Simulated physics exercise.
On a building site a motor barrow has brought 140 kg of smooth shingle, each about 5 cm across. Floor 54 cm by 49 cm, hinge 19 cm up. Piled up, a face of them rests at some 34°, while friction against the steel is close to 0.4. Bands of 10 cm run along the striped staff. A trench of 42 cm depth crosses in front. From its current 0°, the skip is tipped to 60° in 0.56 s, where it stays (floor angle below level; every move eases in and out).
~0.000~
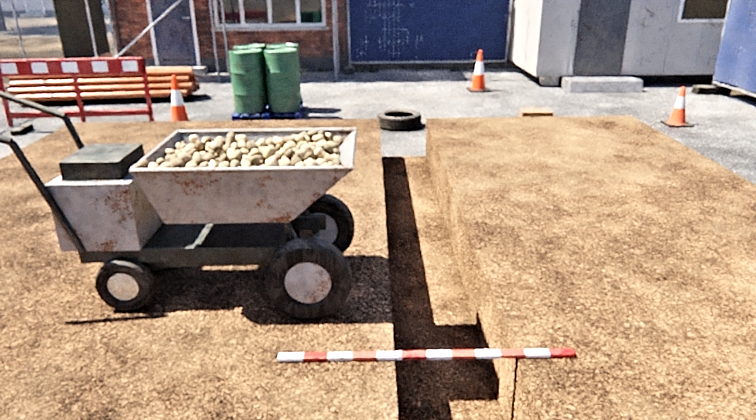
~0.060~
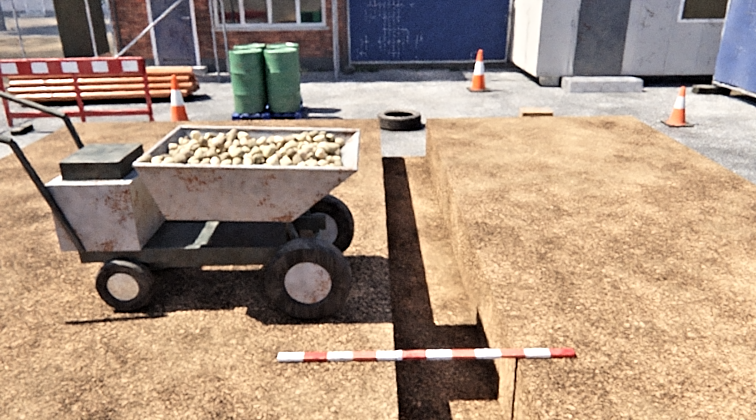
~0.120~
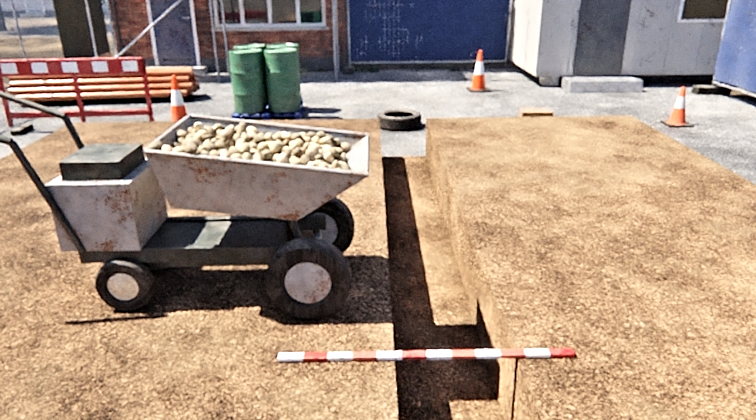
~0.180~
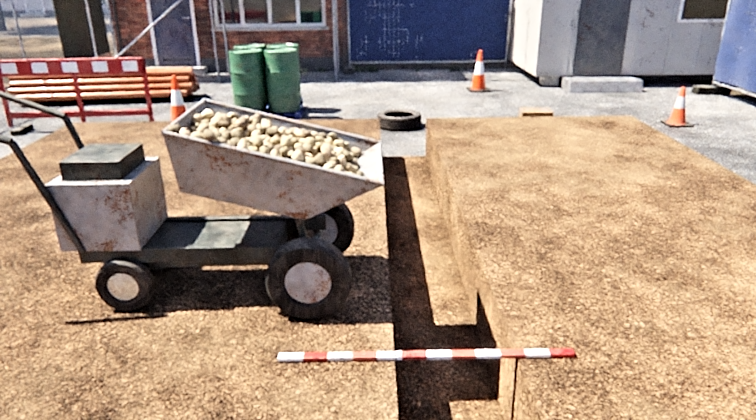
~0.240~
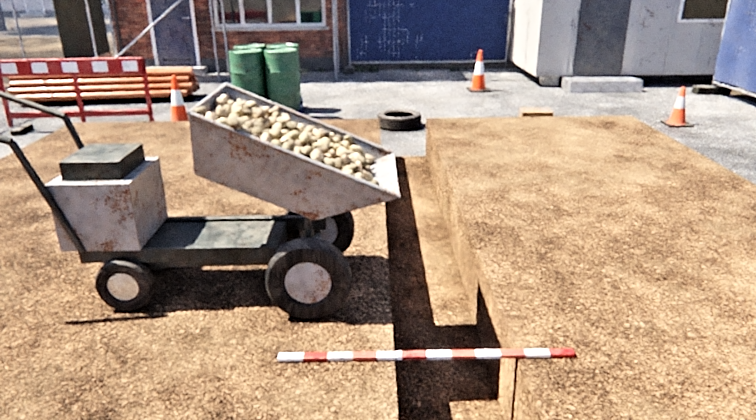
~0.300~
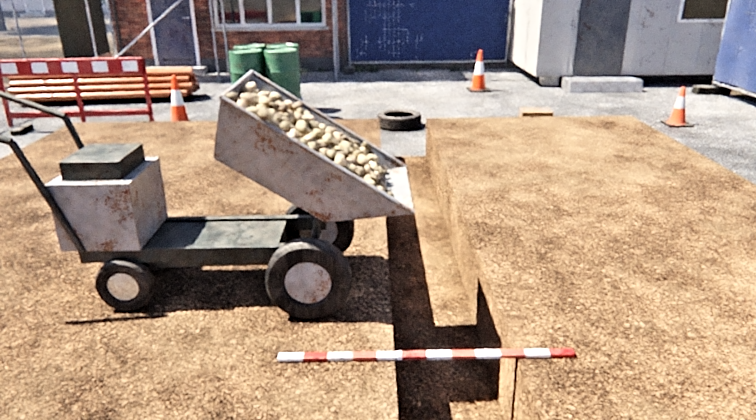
At first, a small motor barrow stands beside a narrow trench on a building site, its rusty grey skip level and heaped with pale, smooth stones. Slowly, then faster, the skip tilts toward the right, its back end rising and its front lip lowering over the trench's edge, while the stones remain inside.
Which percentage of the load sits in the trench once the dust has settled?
Near 51 per cent.
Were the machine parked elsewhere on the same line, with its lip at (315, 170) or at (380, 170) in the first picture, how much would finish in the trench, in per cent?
Roughly 85 percent for the first, and 25 percent for the second.
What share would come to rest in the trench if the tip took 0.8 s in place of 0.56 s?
It would come to roughly 60 per cent.
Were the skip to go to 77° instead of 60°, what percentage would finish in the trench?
Near 65 per cent then.
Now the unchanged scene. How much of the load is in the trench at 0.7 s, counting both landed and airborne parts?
About 20 per cent by then.
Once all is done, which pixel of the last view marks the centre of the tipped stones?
Their middle ends up near (481, 328).
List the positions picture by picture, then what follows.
The skip is at 0°, its lip at (353, 168); the top of the load is at (257, 142), in the first picture.
The skip is at 2°, its lip at (357, 170); the top of the load is at (235, 142); the stones move at 0.5 m/s on average, in the second picture.
The skip is at 7°, its lip at (368, 175); the top of the load is at (211, 135); the stones move at 0.9 m/s on average, in the third picture.
Lip at (384, 184), floor tilted 15°, highest stones at (215, 121); the stones move at 1.3 m/s on average, in the fourth picture.
Lip at (400, 197), floor tilted 24°, highest stones at (226, 105); the stones move at 1.5 m/s on average, in the fifth picture.
Lip at (414, 213), floor tilted 33°, highest stones at (251, 93); the stones move at 1.6 m/s on average, in the sixth picture.
After 0.4 s the floor is at 51°; 100 % in the skip; the foremost stones are at (416, 214).
After 0.7 s the floor is at 60°; 77 % in the skip, 22 % in the trench, 1 % past the trench; the foremost stones are at (501, 268).
After 1.0 s the floor is at 60°; 15 % in the skip, 37 % in the trench, 48 % past the trench; the foremost stones are at (647, 269).
After 3.0 s the floor is at 60°; 0 % in the skip, 51 % in the trench, 49 % past the trench; the foremost stones are past the picture's edge.
